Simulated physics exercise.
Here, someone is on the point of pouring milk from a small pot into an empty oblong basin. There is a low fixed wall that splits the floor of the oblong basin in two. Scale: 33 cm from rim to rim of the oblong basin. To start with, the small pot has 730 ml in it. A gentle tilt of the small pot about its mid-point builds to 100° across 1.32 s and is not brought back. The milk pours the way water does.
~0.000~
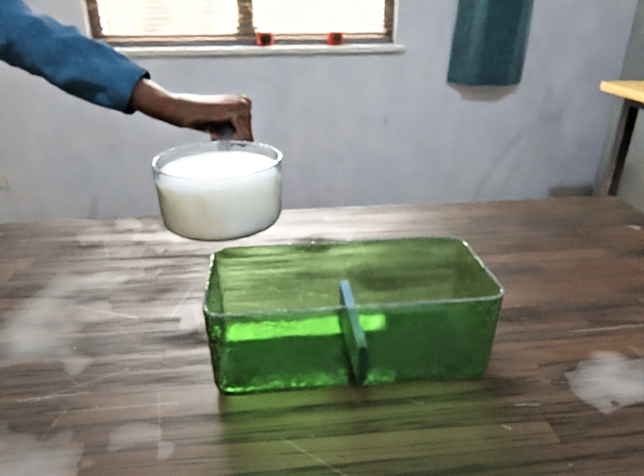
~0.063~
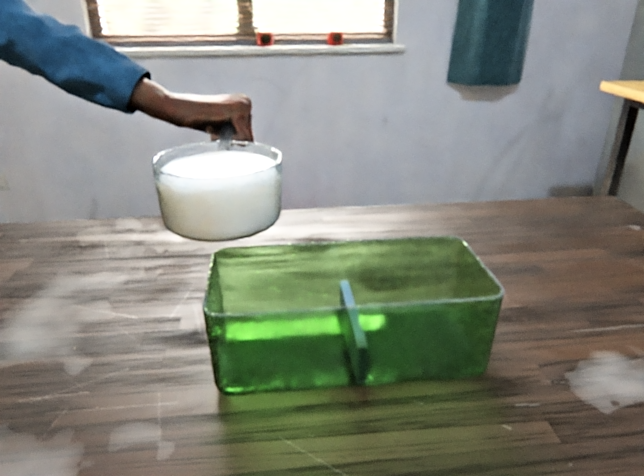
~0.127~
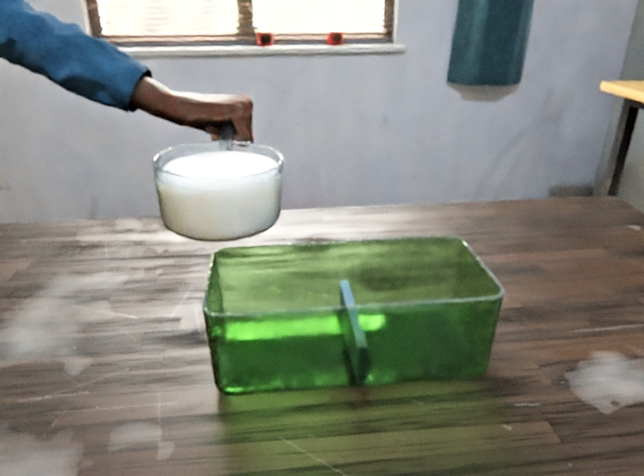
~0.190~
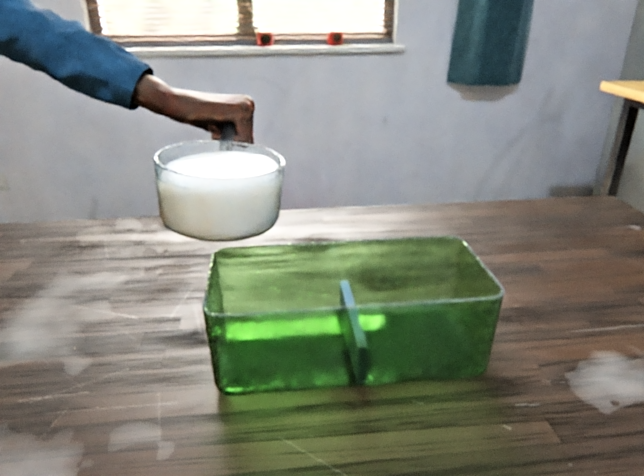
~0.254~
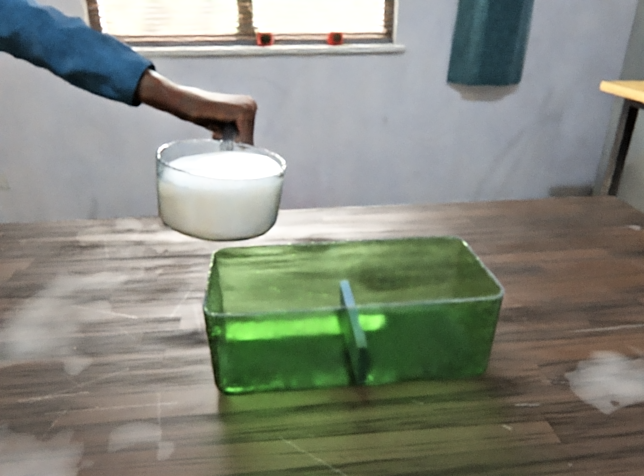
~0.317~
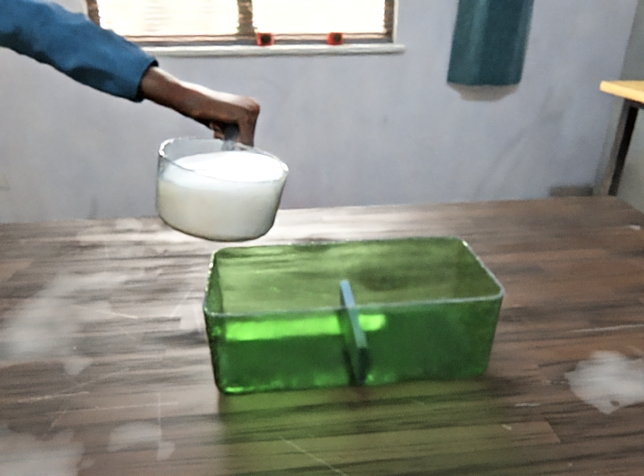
Hand in a blue sleeve holding a small glass pot of milk above a green oblong basin, tilting it slightly rightward.
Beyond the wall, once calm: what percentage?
22 out of 100.
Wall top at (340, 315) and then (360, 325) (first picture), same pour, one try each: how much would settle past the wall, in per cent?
Result: 50 per cent, then 15 per cent.
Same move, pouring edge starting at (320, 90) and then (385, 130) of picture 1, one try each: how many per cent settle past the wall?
It comes to 85 per cent, and then 95 per cent.
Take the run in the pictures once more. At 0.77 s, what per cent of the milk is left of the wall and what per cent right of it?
Around 16 percent on the left and 4 on the right.
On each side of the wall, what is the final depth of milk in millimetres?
Left 24 mm, right 8 mm.
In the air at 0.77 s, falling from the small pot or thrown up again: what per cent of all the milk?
About 26 per cent.
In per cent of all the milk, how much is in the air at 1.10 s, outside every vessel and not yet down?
I'd say some 7 per cent is in the air.
Then, 0.77 s in, the tilt is 63° and 53 per cent is still to pour, 16 is left of the wall and 4 right of it.
Then, 1.10 s in, the tilt is 93° and 11 per cent is still to pour, 60 is left of the wall and 22 right of it.
Then, 1.44 s in, the tilt is 100° and 1 per cent is still to pour, 76 is left of the wall and 22 right of it.
Then, 1.82 s in, the tilt is 100° and 0 per cent is still to pour, 77 is left of the wall and 22 right of it.
Finally, 77 per cent lies left of the wall, 22 right of it and 1 outside.
